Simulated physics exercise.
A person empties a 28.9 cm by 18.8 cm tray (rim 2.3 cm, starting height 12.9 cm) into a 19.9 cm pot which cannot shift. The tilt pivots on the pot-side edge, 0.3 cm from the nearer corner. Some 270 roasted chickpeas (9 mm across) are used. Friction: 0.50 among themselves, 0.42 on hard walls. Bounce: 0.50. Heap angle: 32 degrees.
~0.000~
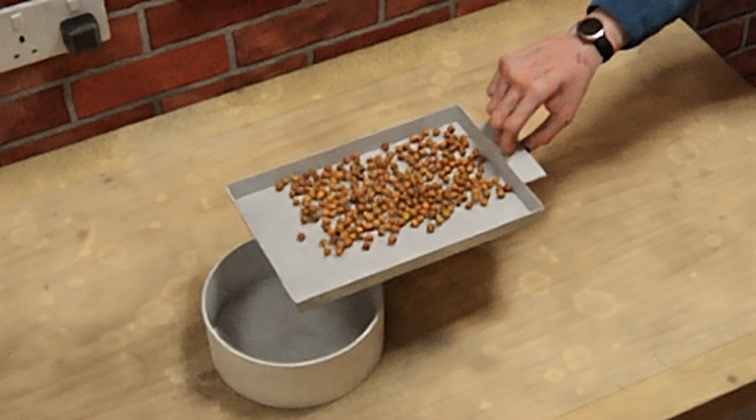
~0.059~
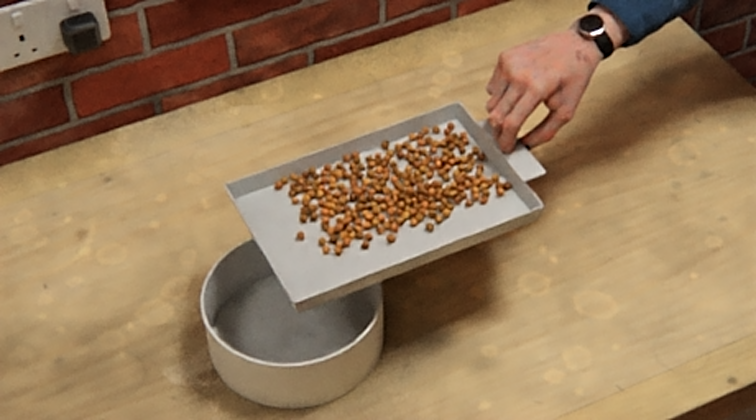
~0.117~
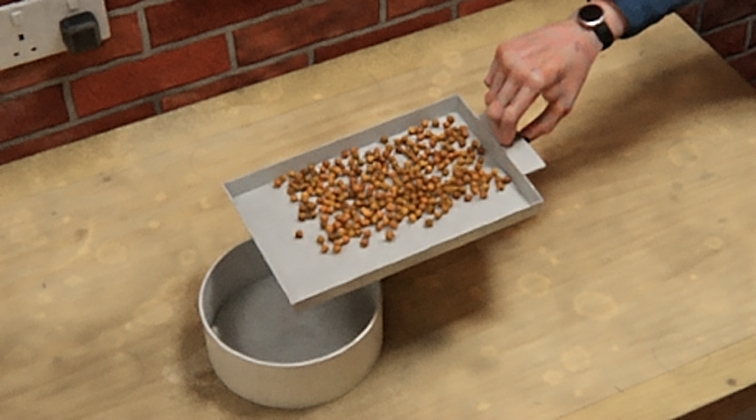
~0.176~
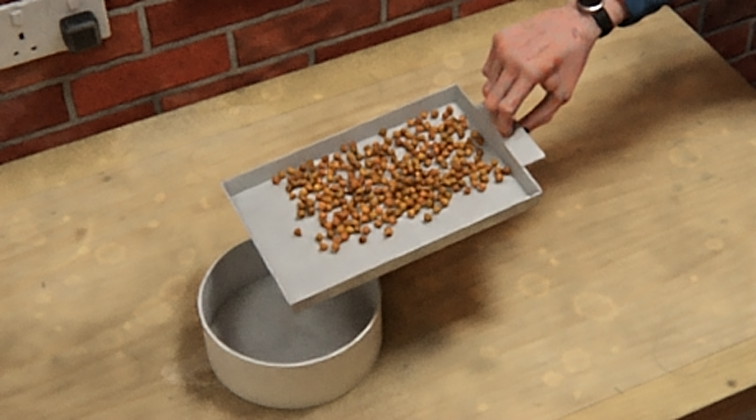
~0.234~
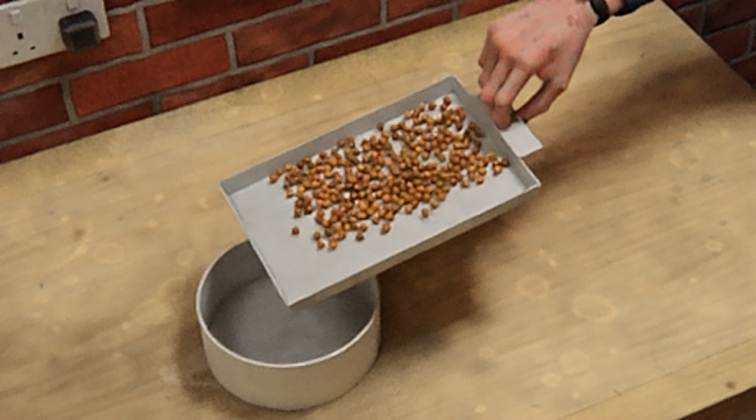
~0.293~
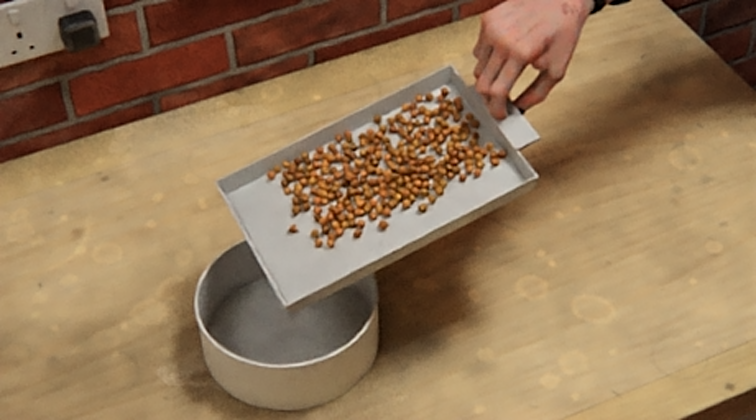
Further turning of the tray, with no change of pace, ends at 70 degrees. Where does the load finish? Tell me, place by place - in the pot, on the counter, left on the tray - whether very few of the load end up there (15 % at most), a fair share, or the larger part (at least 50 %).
Pot - very few, counter - very few, tray - the larger part.
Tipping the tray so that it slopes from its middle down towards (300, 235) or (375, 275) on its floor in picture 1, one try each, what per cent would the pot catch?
I'd put it at about 0 per cent for the first tilt and about 0 per cent for the second.
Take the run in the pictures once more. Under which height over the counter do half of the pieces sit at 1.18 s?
About 18 cm.
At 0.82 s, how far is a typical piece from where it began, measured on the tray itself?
About 11 cm.
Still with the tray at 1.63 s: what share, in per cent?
Close to 95 in a hundred parts of the load.
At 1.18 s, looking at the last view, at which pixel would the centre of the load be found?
Near pixel (273, 228).
Then, at 0.82 s, tilt 39 degrees; the tray holds 100 %, the pot 0 %.
After 1.18 s, tilt 58 degrees; the tray holds 95 %, the pot 0 %.
After 1.63 s, tilt 70 degrees; the tray holds 95 %, the pot 5 %.
At rest (2.0 s), pot 5 %, counter 5 %, tray 95 %.
